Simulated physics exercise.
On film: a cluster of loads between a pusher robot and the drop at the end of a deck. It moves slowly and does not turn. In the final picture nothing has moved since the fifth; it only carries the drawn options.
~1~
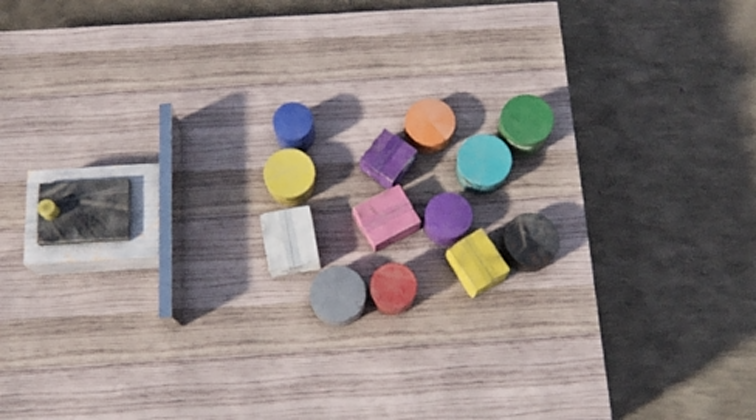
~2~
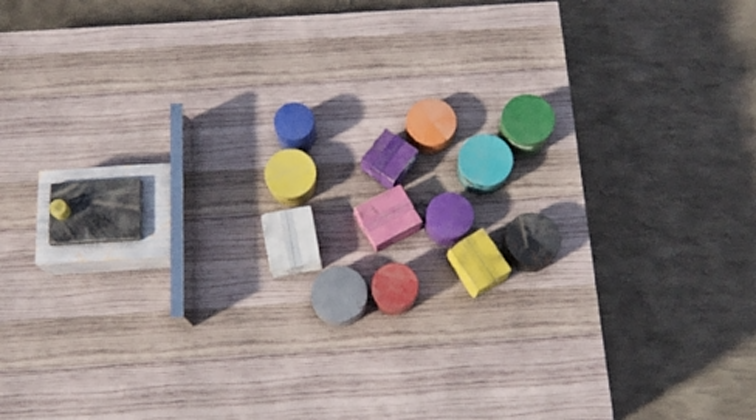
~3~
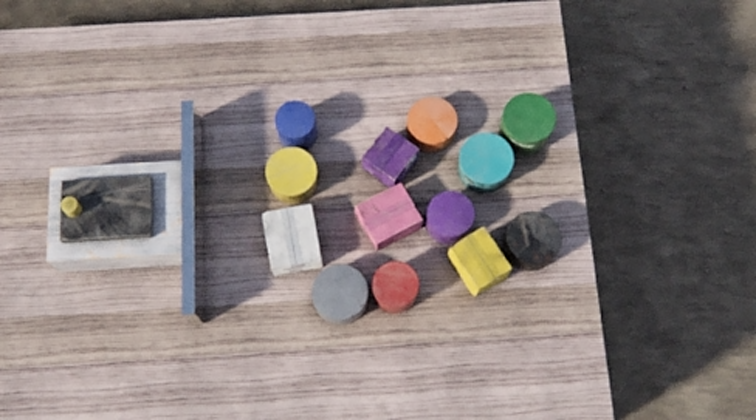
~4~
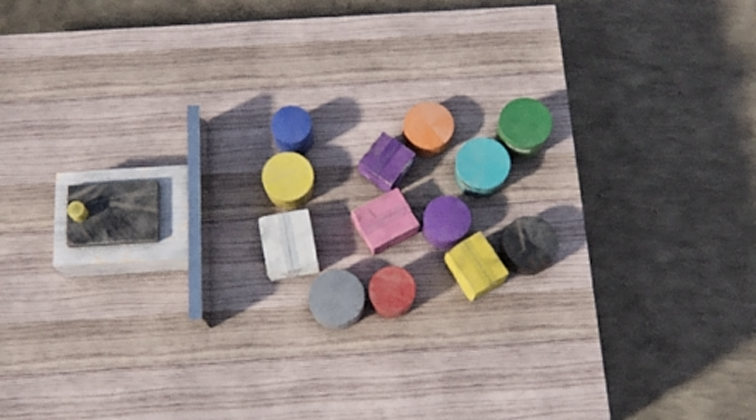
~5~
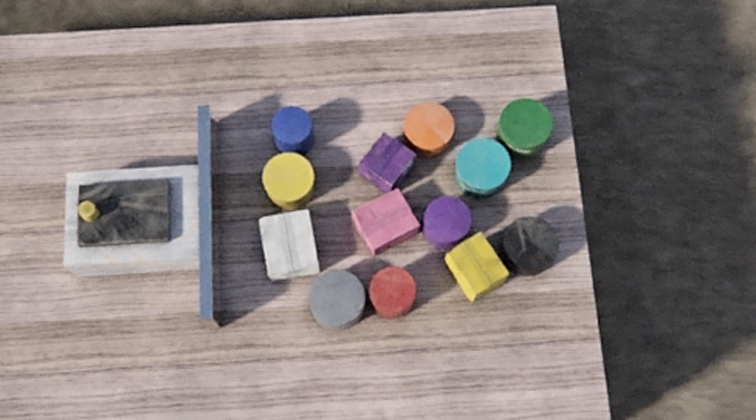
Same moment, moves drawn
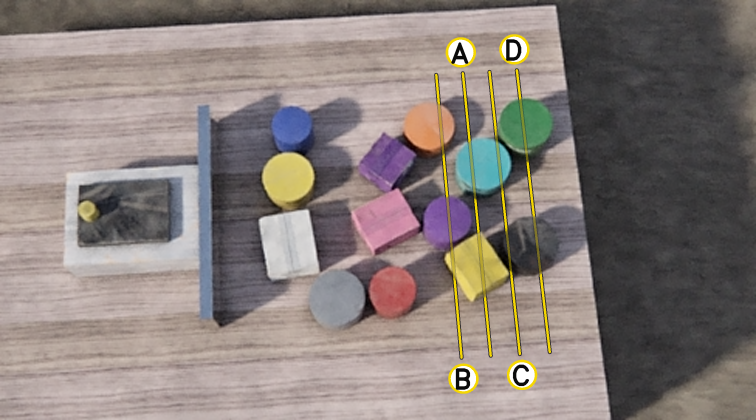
A pusher robot with a wide blade creeping right across a wooden deck towards a cluster of colourful blocks and cylinders, which stay still.
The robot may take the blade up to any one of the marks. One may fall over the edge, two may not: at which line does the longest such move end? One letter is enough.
B is the last line within the limit.
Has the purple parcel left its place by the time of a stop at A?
Yes.
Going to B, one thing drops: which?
It is the black canister.
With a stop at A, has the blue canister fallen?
By then, no.
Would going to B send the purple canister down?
No.
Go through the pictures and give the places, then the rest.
The first picture shows grey canister (338, 297); purple parcel (388, 161); yellow parcel (477, 264).
The second picture shows robot (102, 211); red pail (395, 290).
The third picture shows robot (113, 208); blue canister (297, 127).
The fourth picture shows robot (120, 213); green pail (523, 130).
The fifth picture shows robot (131, 213); yellow pail (289, 181); orange canister (428, 130); black canister (529, 247).
On the marked copy, A at (476, 208); B at (448, 210); C at (504, 207); D at (533, 205).
With B. Early on, robot (218, 207); blue canister (317, 131); yellow pail (325, 179).
Further on, robot (307, 202); black canister (549, 249); green pail (530, 126).
At the end, robot (373, 198); black canister over the edge; purple canister (575, 206); one fallen.
As for the rest, A drops five; C drops five; D drops nine.
